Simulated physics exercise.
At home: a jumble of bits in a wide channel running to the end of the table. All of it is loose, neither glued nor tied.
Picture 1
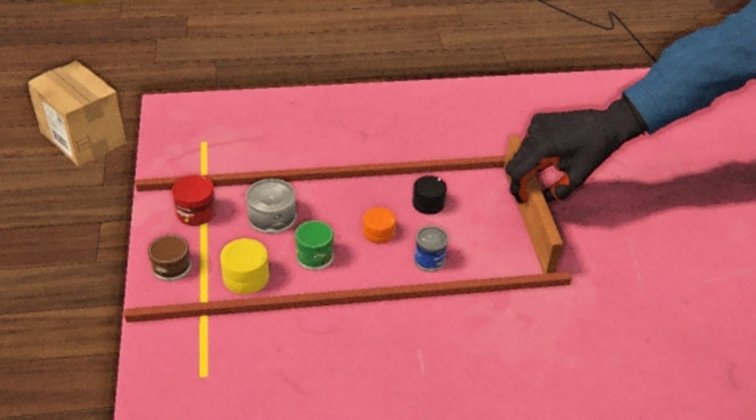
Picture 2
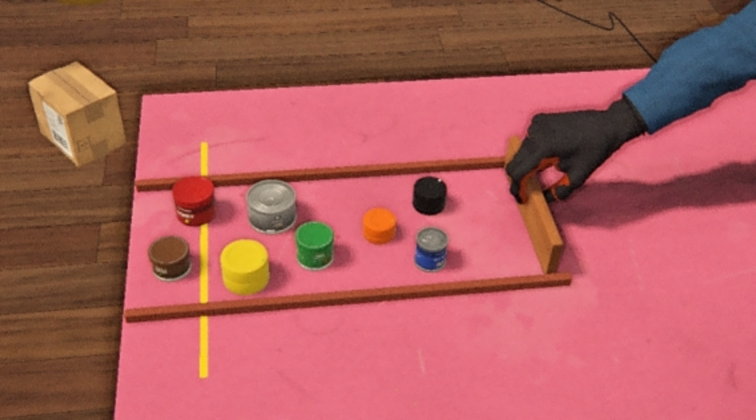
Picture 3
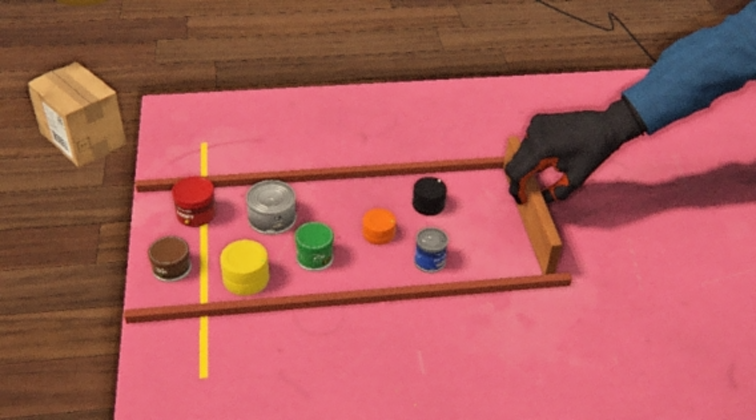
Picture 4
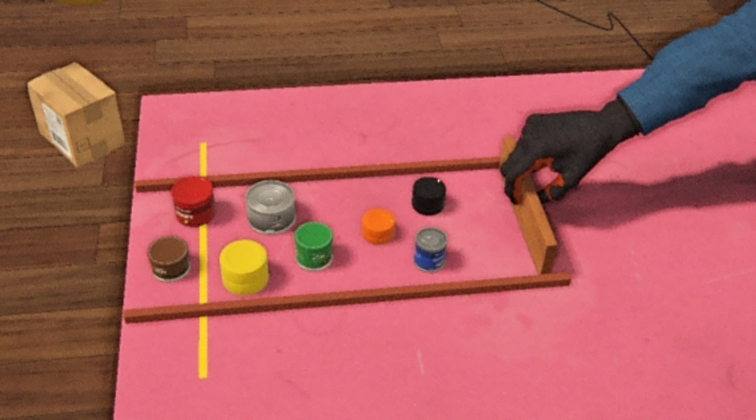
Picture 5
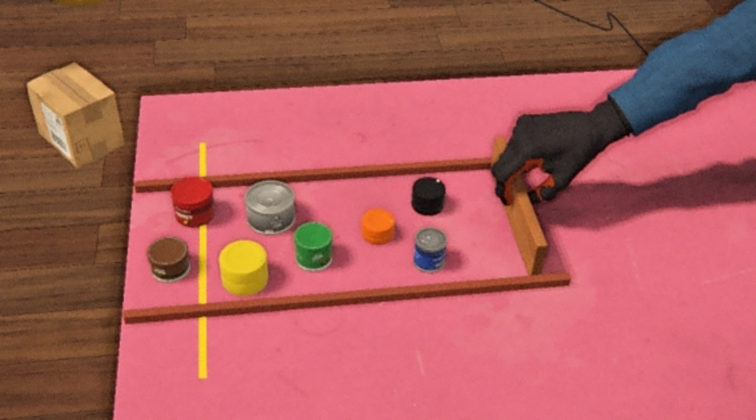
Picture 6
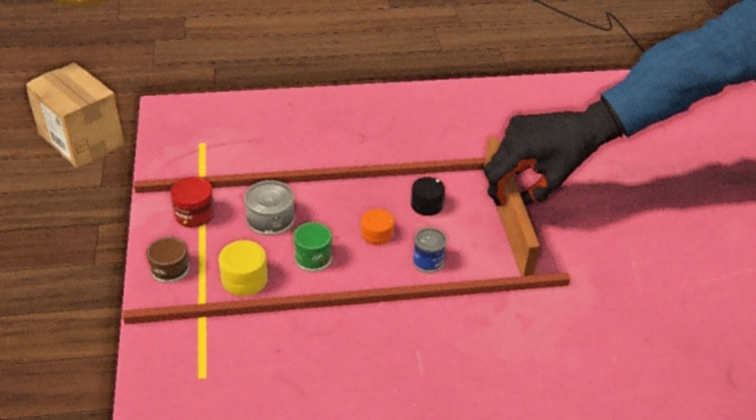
A black-gloved hand in a blue sleeve grips a wooden board at the right end of a channel on a pink tabletop, seen from above at an angle. Between reddish-brown rails sit red, grey, brown, yellow, green, orange, black and blue containers, with yellow tape crossing at left and a cardboard box beyond. The hand holds still, then slides the board slightly left, while the containers and view stay practically still.
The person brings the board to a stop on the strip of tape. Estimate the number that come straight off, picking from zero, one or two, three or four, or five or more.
The fallen count comes to one or two.
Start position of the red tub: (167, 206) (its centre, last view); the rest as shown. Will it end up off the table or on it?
Well, the red tub does not stay.
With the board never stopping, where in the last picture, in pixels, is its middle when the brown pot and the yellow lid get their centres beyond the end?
With the brown pot it sits around (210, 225), with the yellow lid around (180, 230).
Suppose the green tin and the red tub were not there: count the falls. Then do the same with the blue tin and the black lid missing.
The count is 0 in one try and 0 in the other, in that order.
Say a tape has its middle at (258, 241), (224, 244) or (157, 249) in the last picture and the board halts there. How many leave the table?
Try by try, 0, 1 and 5.
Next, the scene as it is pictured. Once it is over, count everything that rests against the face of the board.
At rest, 3 are in contact.
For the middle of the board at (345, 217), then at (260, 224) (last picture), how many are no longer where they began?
Counts: 4, 7.
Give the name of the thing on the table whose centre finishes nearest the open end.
The grey pot.
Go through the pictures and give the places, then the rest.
The first frame shows brown pot (170, 258); red tub (195, 201); yellow lid (245, 267); board (531, 203); tape (204, 244).
The second frame shows red tub (195, 202); green tin (315, 246).
The third frame shows yellow lid (245, 268); grey pot (272, 208).
The fourth frame shows brown pot (169, 259); board (526, 204).
The fifth frame shows red tub (194, 202); orange lid (378, 227).
The sixth frame shows brown pot (169, 260); red tub (193, 203); yellow lid (244, 268); board (510, 205); tape (202, 245).
Soon after, none off yet; brown pot at rest near (169, 260); red tub at rest near (193, 203); yellow lid at rest near (244, 268).
After that, none off yet; brown pot at rest near (169, 260); red tub displaced about its own width near (155, 202); yellow lid displaced about its own width near (207, 281).
In the end, the number that fall off is one or two; gone, red tub and brown pot.
